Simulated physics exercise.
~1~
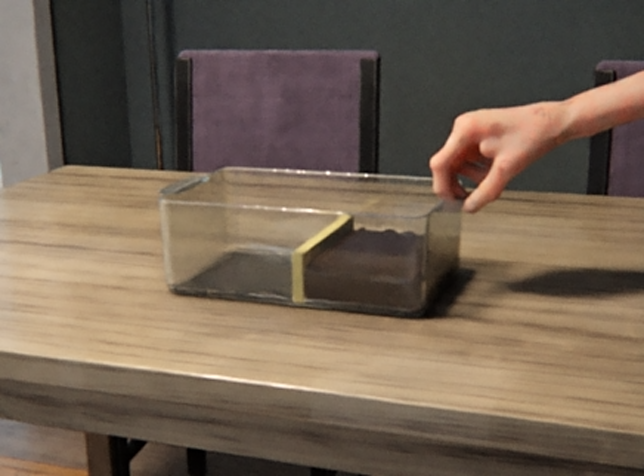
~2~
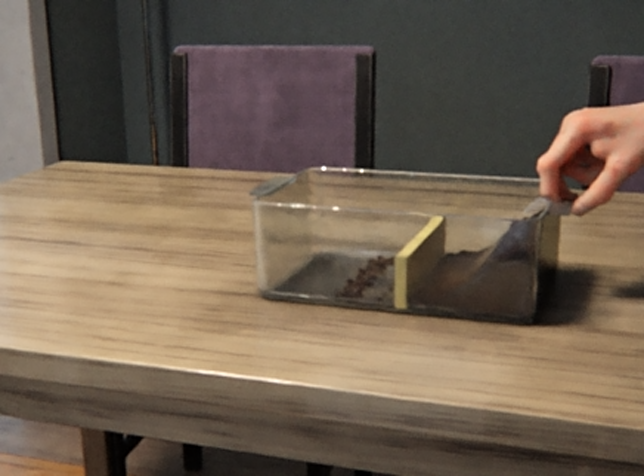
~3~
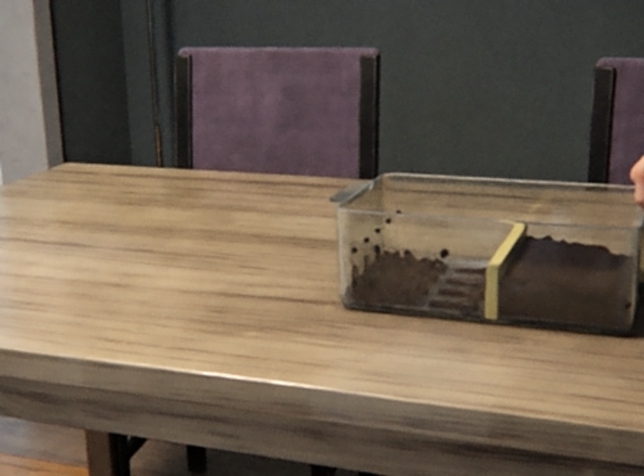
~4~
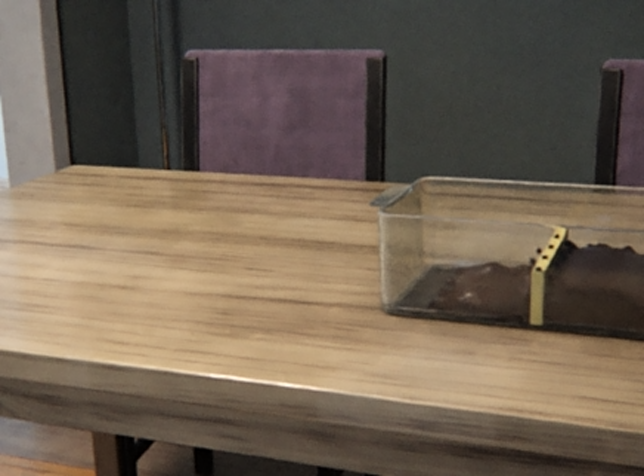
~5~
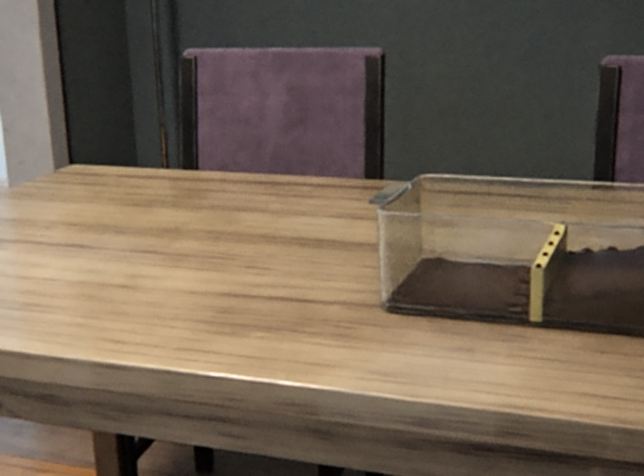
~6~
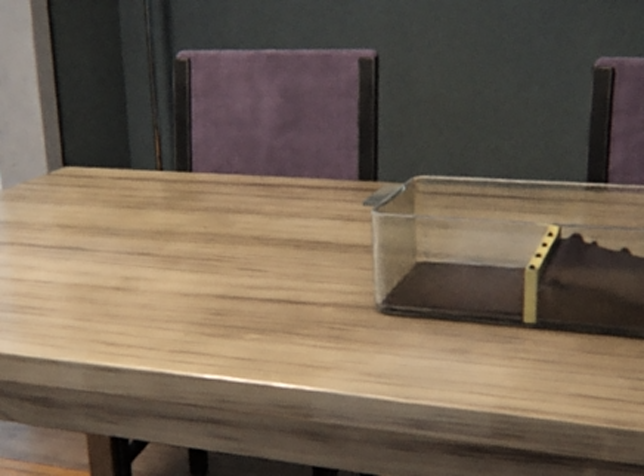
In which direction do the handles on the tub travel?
The handles travel to the right along with the tub as the hand draws it across the table.
